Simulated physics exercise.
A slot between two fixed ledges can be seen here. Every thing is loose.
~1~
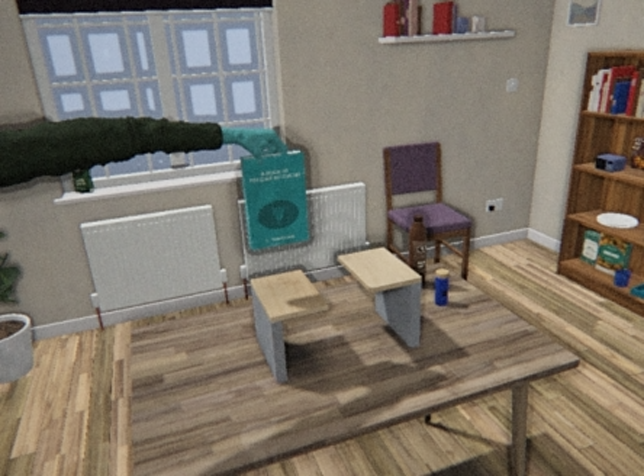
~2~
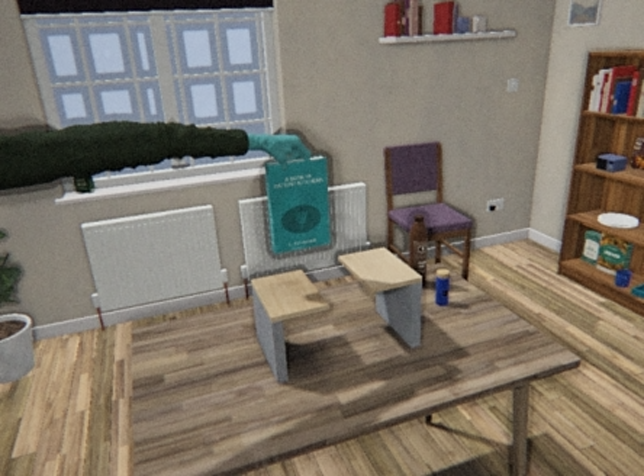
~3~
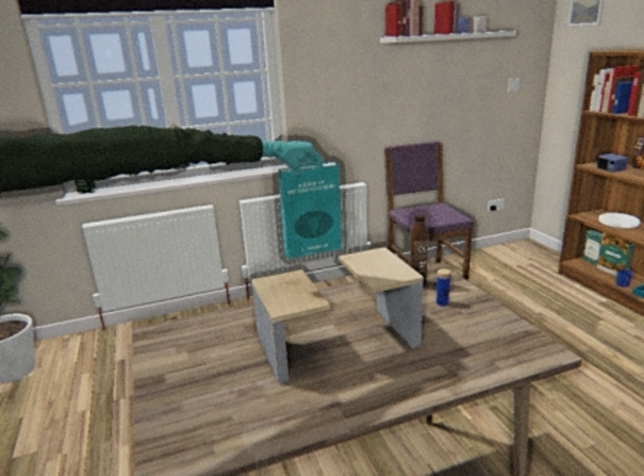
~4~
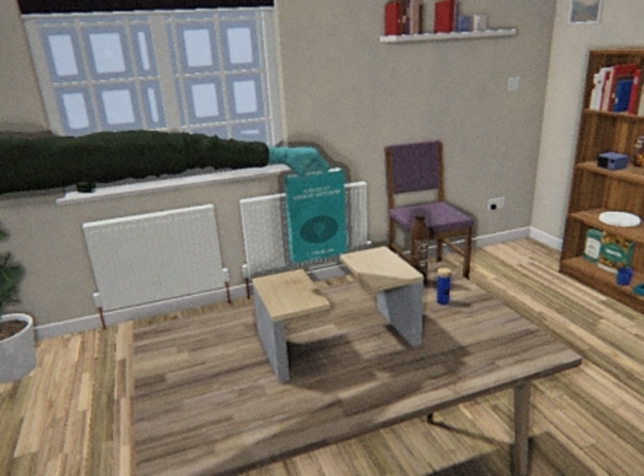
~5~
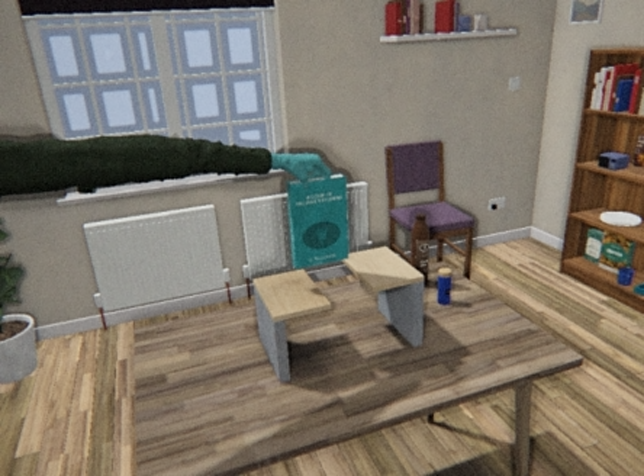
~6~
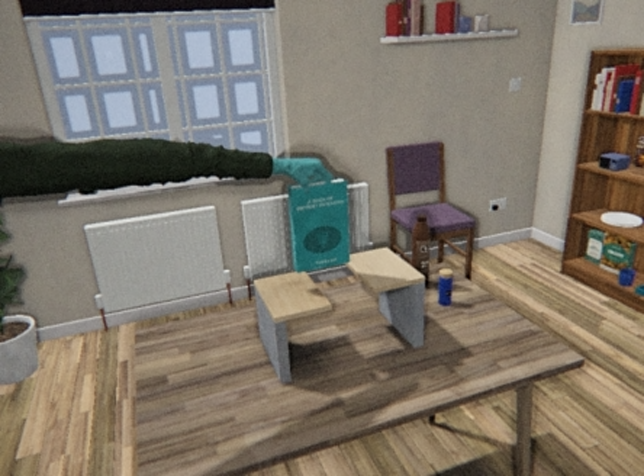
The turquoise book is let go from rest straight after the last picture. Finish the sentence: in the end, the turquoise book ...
In the end, the turquoise book is held at the gap.
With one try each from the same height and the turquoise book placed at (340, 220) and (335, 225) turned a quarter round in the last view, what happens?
Well, first go it gets stuck, while second go it falls right through.
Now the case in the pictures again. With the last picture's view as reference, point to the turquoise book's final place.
Pretty much around (344, 252), I'd say.
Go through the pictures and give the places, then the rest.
Being brought over the gap; turquoise book (276, 200); blue shaker (442, 288), in the first picture.
Being brought over the gap; turquoise book (299, 205); blue shaker (443, 288), in the second picture.
Being brought over the gap; turquoise book (311, 210); blue shaker (443, 288), in the third picture.
Being brought over the gap; turquoise book (317, 216); blue shaker (444, 286), in the fourth picture.
Being brought over the gap; turquoise book (319, 221); blue shaker (445, 287), in the fifth picture.
Held still over the gap; turquoise book (320, 226); blue shaker (445, 287), in the sixth picture.
Then, 0.20 s after the last picture, turquoise book slid a little near (321, 242).
Then, 0.40 s after the last picture, turquoise book tipped 24° from how it was near (337, 249).
At rest, tipped over on the stand or table, turquoise book; the other 2 in place. Seen from the same camera at the end, turquoise book near (344, 251). The book lodges.
